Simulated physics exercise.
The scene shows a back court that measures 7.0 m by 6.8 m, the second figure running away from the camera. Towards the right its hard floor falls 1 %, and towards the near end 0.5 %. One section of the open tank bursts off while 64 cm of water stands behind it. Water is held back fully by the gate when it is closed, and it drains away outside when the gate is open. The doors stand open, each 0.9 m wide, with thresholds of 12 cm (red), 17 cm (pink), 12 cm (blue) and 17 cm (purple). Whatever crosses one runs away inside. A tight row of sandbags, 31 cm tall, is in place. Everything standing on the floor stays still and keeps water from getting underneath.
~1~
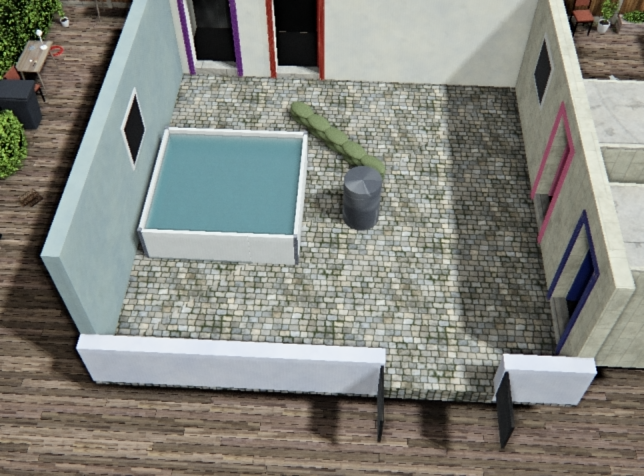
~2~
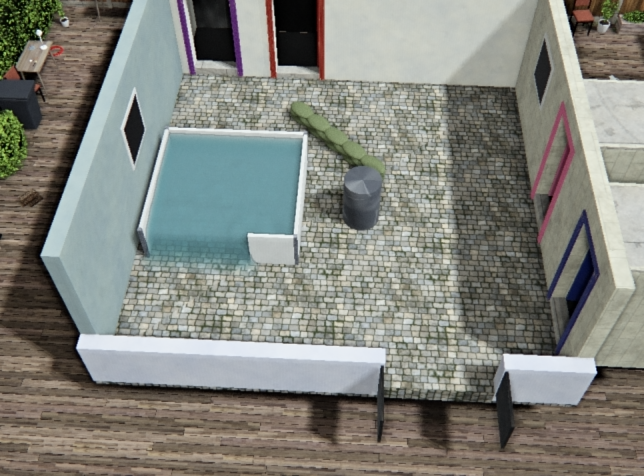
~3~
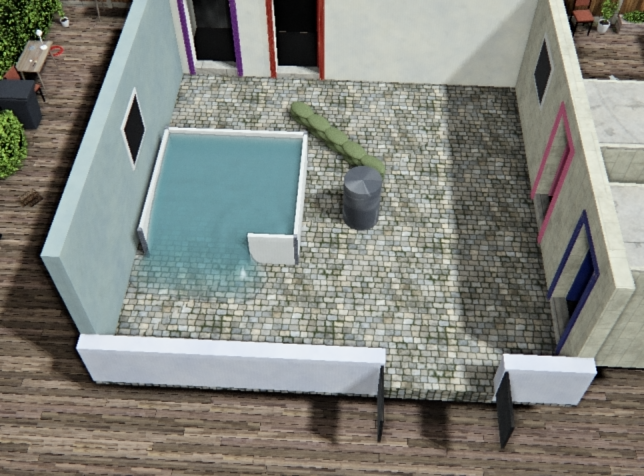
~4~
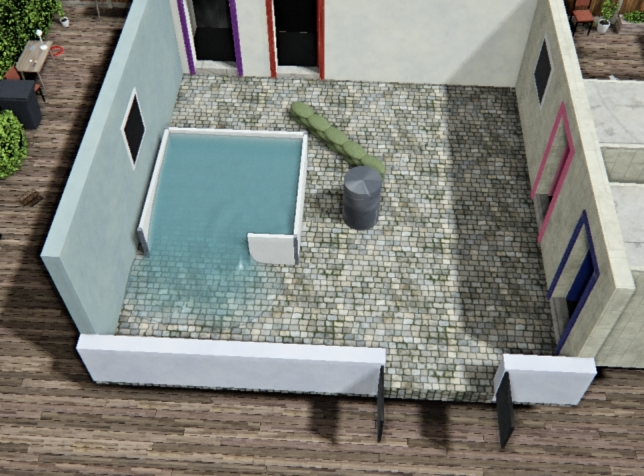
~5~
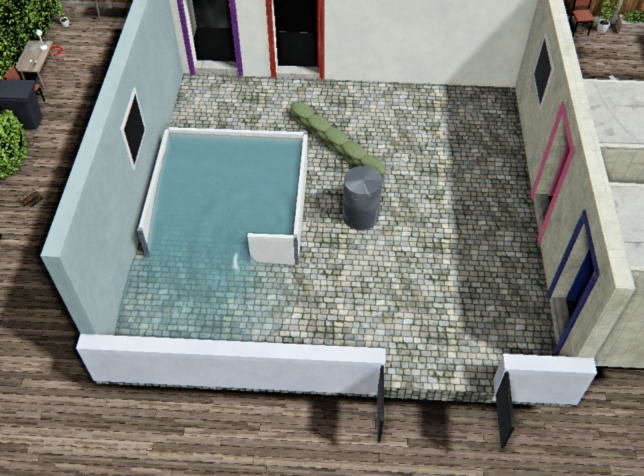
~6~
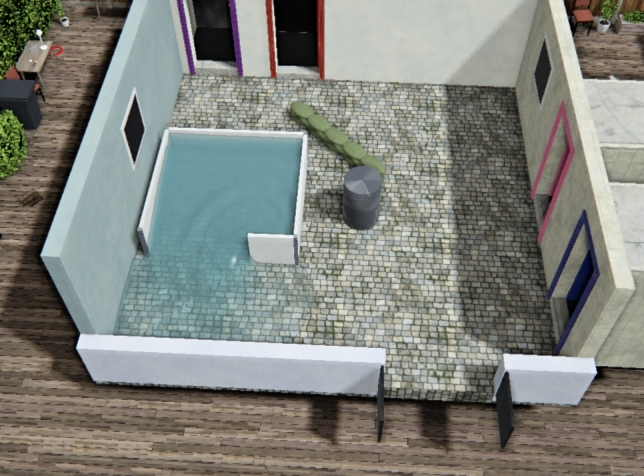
A square, white-walled open tank of blue-green water stands at the left of a stone-paved back court, seen from high above by a still camera. A grey cylinder and a low green hedge sit beside it, with purple and red doorways behind and pink and blue ones at right. Part of the tank's near wall disappears, and water pours out, spreading thinly over the paving towards the low white front wall.
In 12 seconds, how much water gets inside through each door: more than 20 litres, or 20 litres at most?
After that time: The red door, 20 litres at most; the pink door, 20 litres at most; the blue door, more than 20 litres; the purple door, 20 litres at most.
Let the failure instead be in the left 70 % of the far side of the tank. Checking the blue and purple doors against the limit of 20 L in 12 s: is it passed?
Blue door doesn't reach it, purple door surpasses it.
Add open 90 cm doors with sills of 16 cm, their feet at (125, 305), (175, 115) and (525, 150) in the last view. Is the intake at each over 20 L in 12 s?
In sequence the answers are more than that, less than that and less than that.
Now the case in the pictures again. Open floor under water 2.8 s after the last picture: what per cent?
Around 45 per cent.
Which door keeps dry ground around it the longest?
The red door is last.
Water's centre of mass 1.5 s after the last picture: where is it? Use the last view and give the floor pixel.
I'd put it close to (220, 262).
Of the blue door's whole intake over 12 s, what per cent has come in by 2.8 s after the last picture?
Fraction in by then: Around 0 per cent.
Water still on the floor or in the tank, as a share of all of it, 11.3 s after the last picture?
That would be close to 84 per cent.
Then, 0.7 s after the last picture water covers 15 % of the floor and is deepest (60 cm) near (110, 358); red door not reached, pink door not reached, blue door not reached, purple door not reached.
Then, 1.5 s after the last picture water covers 20 % of the floor and is deepest (52 cm) near (110, 358); red door not reached, pink door not reached, blue door not reached, purple door not reached.
Then, 2.8 s after the last picture water covers 45 % of the floor and is deepest (32 cm) near (133, 359); red door not reached, pink door not reached, blue door 24 cm at the sill, 3 L in, purple door not reached.
Then, 6.3 s after the last picture water covers 70 % of the floor and is deepest (20 cm) near (545, 330); red door 2 cm at the sill, 0 L in, pink door 13 cm at the sill, 1 L in, blue door 20 cm at the sill, 201 L in, purple door 5 cm at the sill, 0 L in.
Then, 11.3 s after the last picture water covers 90 % of the floor and is deepest (13 cm) near (553, 382); red door 7 cm at the sill, 0 L in, pink door 9 cm at the sill, 1 L in, blue door 13 cm at the sill, 239 L in, purple door 6 cm at the sill, 0 L in.
